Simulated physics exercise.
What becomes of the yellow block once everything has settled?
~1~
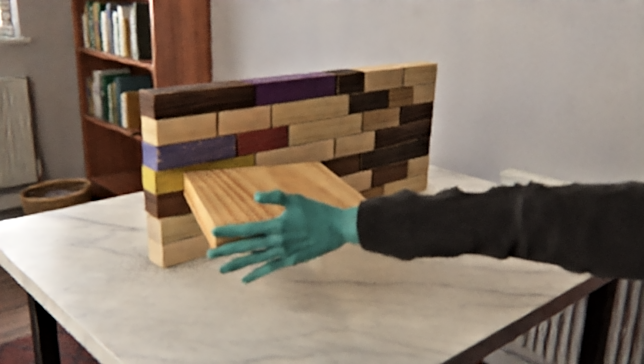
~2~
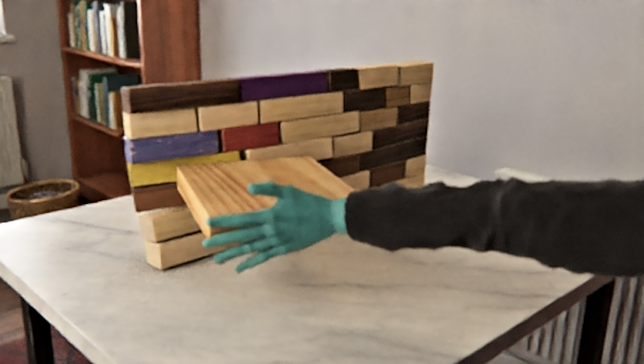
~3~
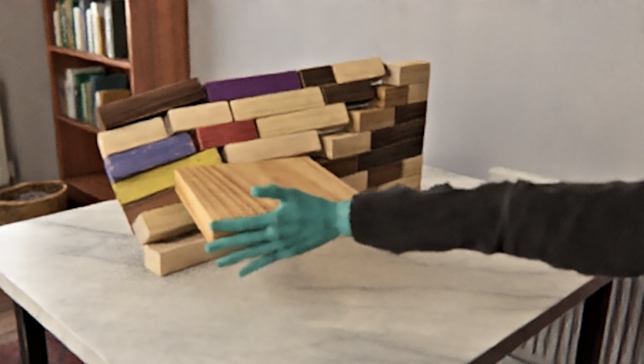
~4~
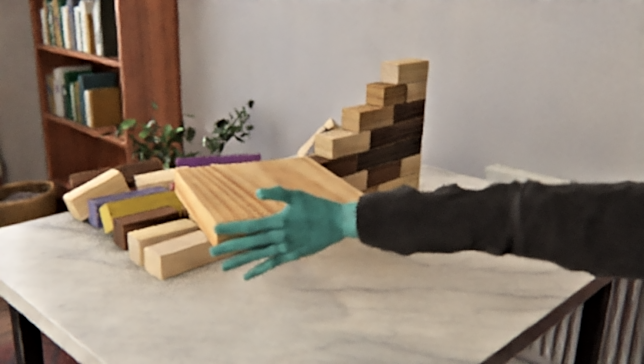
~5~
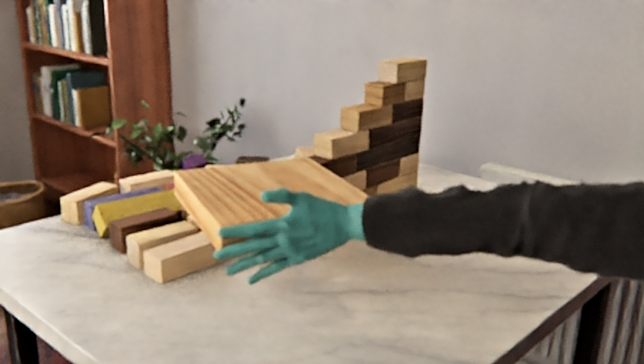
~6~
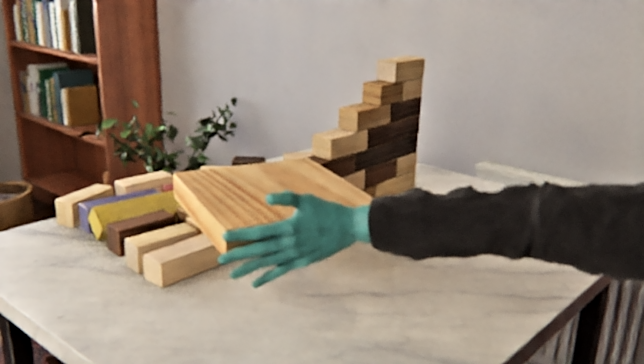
The yellow block falls with the left part of the wall and ends up lying among the other toppled blocks on the table.
